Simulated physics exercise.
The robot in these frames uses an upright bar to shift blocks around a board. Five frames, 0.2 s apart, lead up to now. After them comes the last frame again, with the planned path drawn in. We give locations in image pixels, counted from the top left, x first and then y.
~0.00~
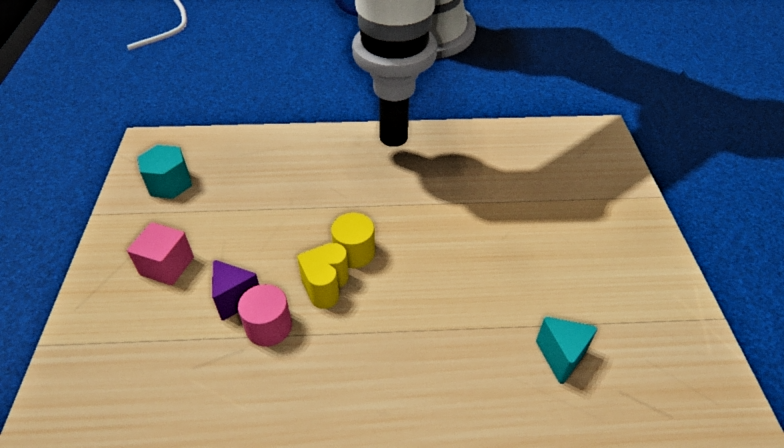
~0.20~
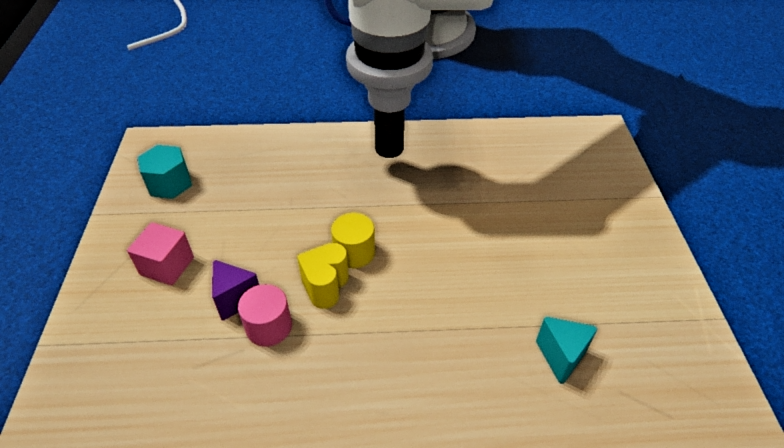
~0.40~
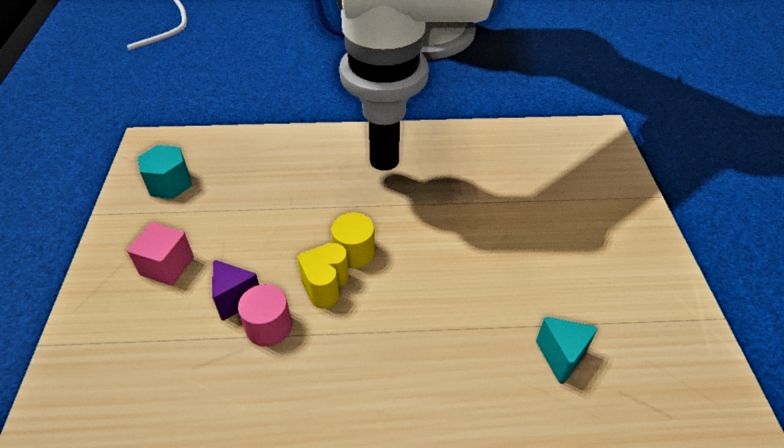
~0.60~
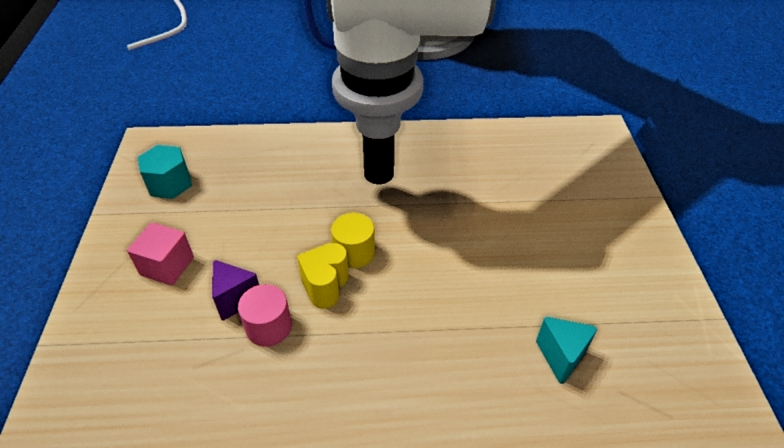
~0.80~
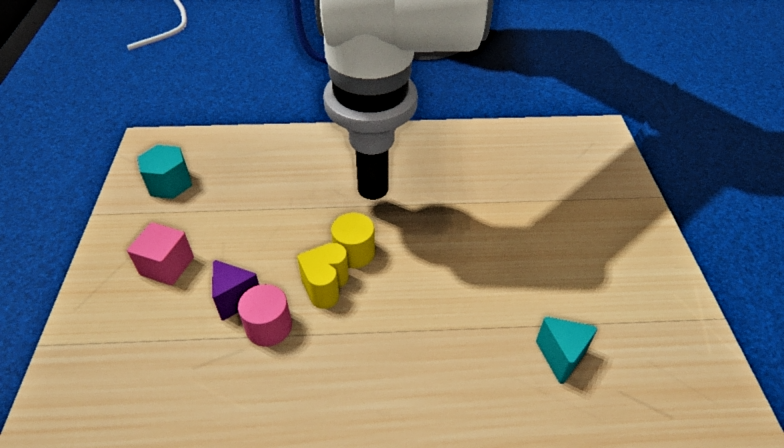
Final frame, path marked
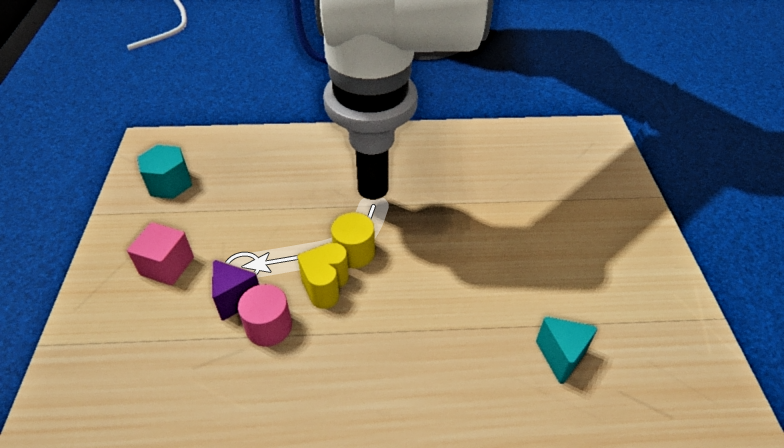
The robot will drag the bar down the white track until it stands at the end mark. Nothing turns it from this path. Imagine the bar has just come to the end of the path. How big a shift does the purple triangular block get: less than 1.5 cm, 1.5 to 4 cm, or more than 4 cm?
It moves less than 1.5 cm.
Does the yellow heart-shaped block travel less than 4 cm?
In short: Yes.
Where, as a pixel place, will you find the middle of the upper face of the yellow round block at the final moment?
For the centre of its top, I'd go with (343, 254).
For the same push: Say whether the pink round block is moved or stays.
Right where it was.
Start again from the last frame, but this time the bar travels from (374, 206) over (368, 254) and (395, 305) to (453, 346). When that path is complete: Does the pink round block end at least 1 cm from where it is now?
The answer is yes.
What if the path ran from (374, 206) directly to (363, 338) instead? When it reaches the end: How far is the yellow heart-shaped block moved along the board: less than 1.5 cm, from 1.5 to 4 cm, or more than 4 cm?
Movement: Over 4 cm.
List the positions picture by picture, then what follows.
In the first frame, tip of the bar (394, 138), middles of tops, purple triangular block (228, 276), pink round block (262, 303), yellow heart-shaped block (322, 262), yellow round block (353, 228).
In the second frame, bar (389, 149), nothing pushed.
In the third frame, bar (384, 161), nothing pushed.
In the fourth frame, bar (379, 175), nothing pushed.
In the fifth frame, bar (373, 190), purple triangular block (228, 276), pink round block (262, 303), yellow heart-shaped block (322, 262), yellow round block (353, 228).
The line goes from (374, 206) via (351, 242) and (299, 257), ending at (242, 267).
On the path given first. One third of the way, bar (350, 226); yellow heart-shaped block (317, 277), turned 30° clockwise; yellow round block (348, 247).
Two thirds of the way, bar (295, 241); yellow heart-shaped block (319, 284), turned 55° clockwise; yellow round block (343, 254).
At the end, bar (237, 251); purple triangular block unmoved; pink round block unmoved; yellow heart-shaped block (319, 284), turned 55° clockwise; yellow round block (343, 254).
